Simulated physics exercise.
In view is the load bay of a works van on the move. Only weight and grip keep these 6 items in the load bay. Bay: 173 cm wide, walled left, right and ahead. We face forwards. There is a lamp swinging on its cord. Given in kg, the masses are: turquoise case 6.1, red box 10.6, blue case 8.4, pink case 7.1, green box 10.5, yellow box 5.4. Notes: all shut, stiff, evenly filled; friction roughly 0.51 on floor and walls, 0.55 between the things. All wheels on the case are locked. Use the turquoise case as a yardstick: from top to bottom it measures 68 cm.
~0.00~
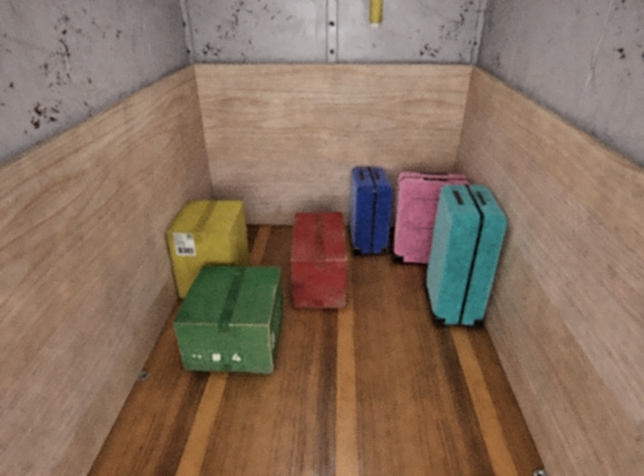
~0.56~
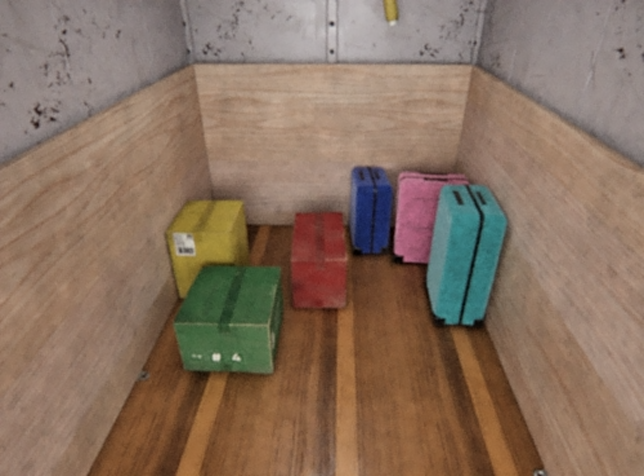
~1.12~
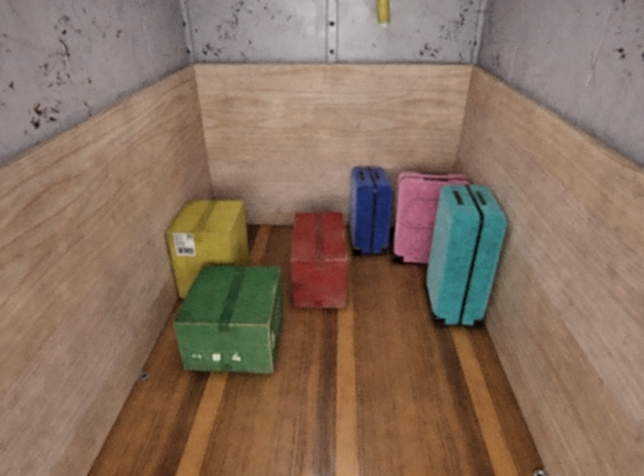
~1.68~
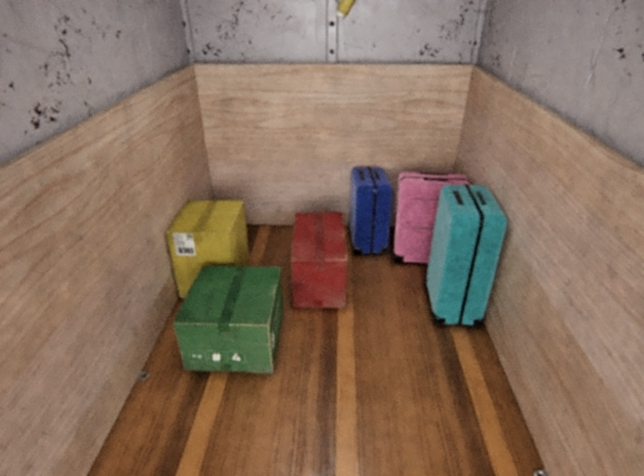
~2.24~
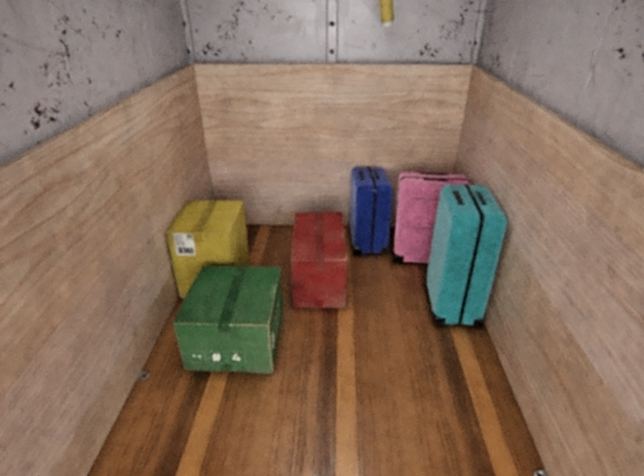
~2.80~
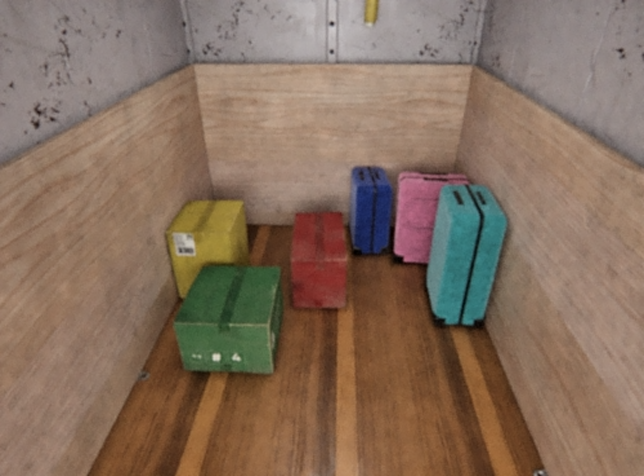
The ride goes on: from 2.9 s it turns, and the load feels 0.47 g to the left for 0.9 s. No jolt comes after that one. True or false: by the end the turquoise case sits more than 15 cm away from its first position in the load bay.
True.
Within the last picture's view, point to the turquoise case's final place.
It ends up at about (395, 259).
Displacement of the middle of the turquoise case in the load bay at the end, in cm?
Net shift near 36 cm.
After 3.50 s, force 0.47 g left; turquoise case 8° off upright near (452, 253).
After 3.70 s, force 0.19 g left; turquoise case 26° off upright near (431, 251).
After 3.80 s, steady run; turquoise case 40° off upright near (415, 253).
After 3.90 s, steady run; turquoise case 56° off upright near (396, 259).
In the end (4.4 s), toppled in the load bay, turquoise case; the other 5 under 15 cm from the start. In the last view, turquoise case near (395, 259).
